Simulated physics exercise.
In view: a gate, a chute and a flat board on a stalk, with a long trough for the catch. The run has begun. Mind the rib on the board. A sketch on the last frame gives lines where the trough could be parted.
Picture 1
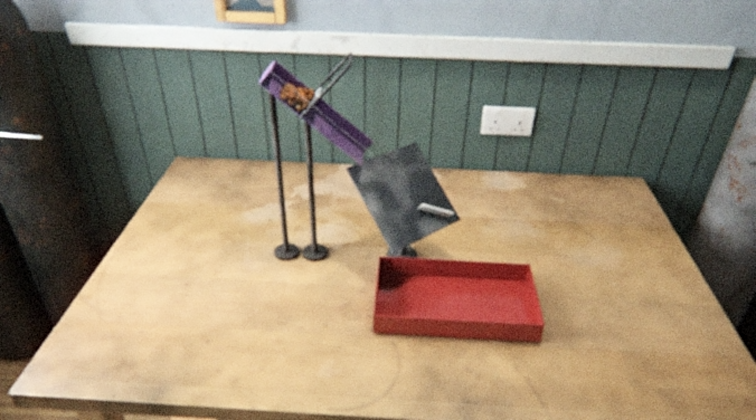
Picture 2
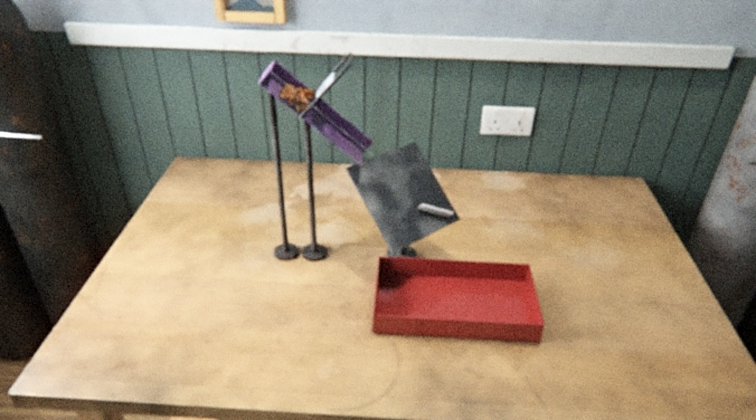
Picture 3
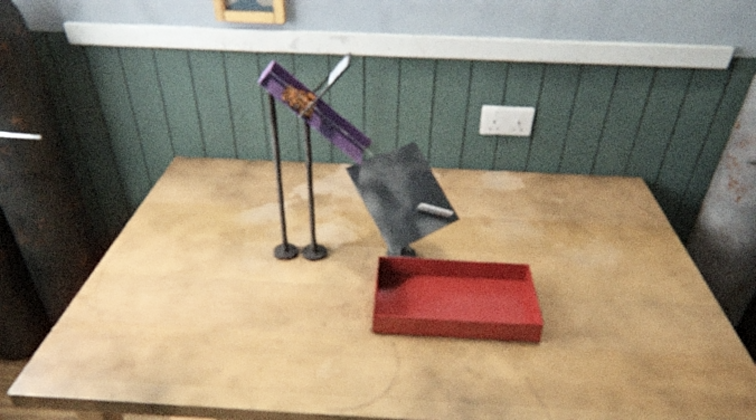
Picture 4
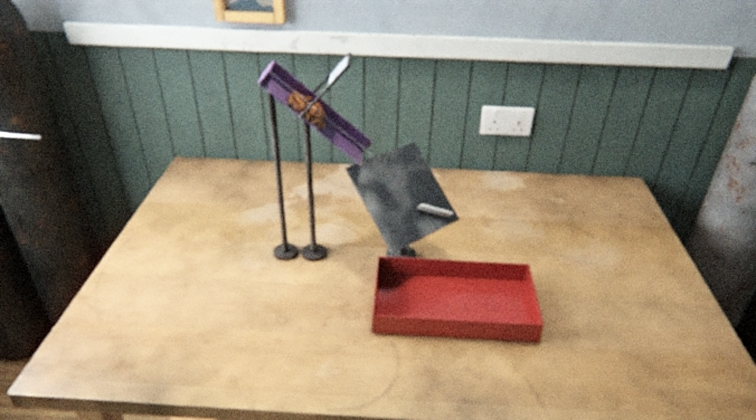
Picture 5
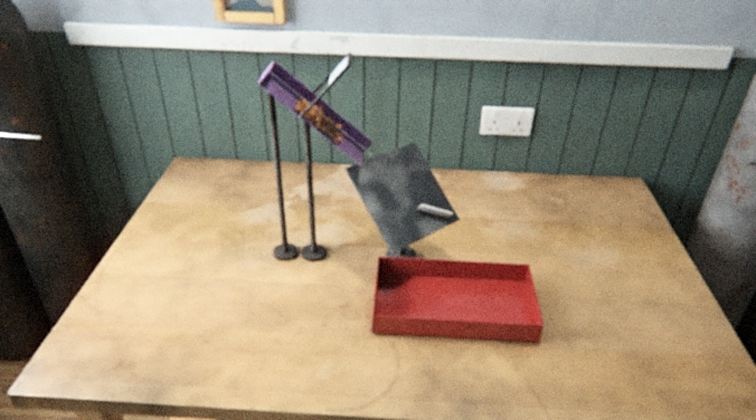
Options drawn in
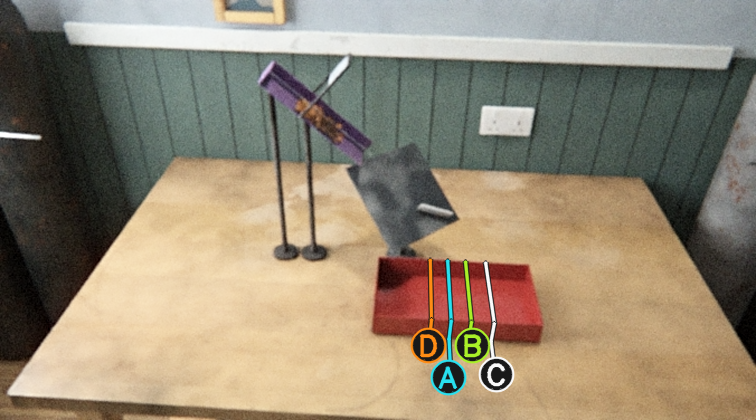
To begin with, a clump of small brown bits sits near the top of a sloping purple chute, above a tilted dark board and an empty red trough on a wooden table. A pale-tipped gate swings at the chute, and then the bits slide down to the right, stretching out along it.
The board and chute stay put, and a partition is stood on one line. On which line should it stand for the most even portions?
Best: A.
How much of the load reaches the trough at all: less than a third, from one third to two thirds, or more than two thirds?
It is from one third to two thirds.
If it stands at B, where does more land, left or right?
The left side.
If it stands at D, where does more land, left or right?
Right.
On the marked copy, line A crosses the front rim at (451, 320); line B crosses the front rim at (471, 321); line C crosses the front rim at (494, 322); line D crosses the front rim at (431, 319).
If A is chosen, of what is caught, about half on the left of the divider, about half on the right.
If B is chosen, of what is caught, all on the left of the divider, none on the right.
If C is chosen, of what is caught, all on the left of the divider, none on the right.
If D is chosen, of what is caught, a stray few on the left of the divider, nearly all on the right.
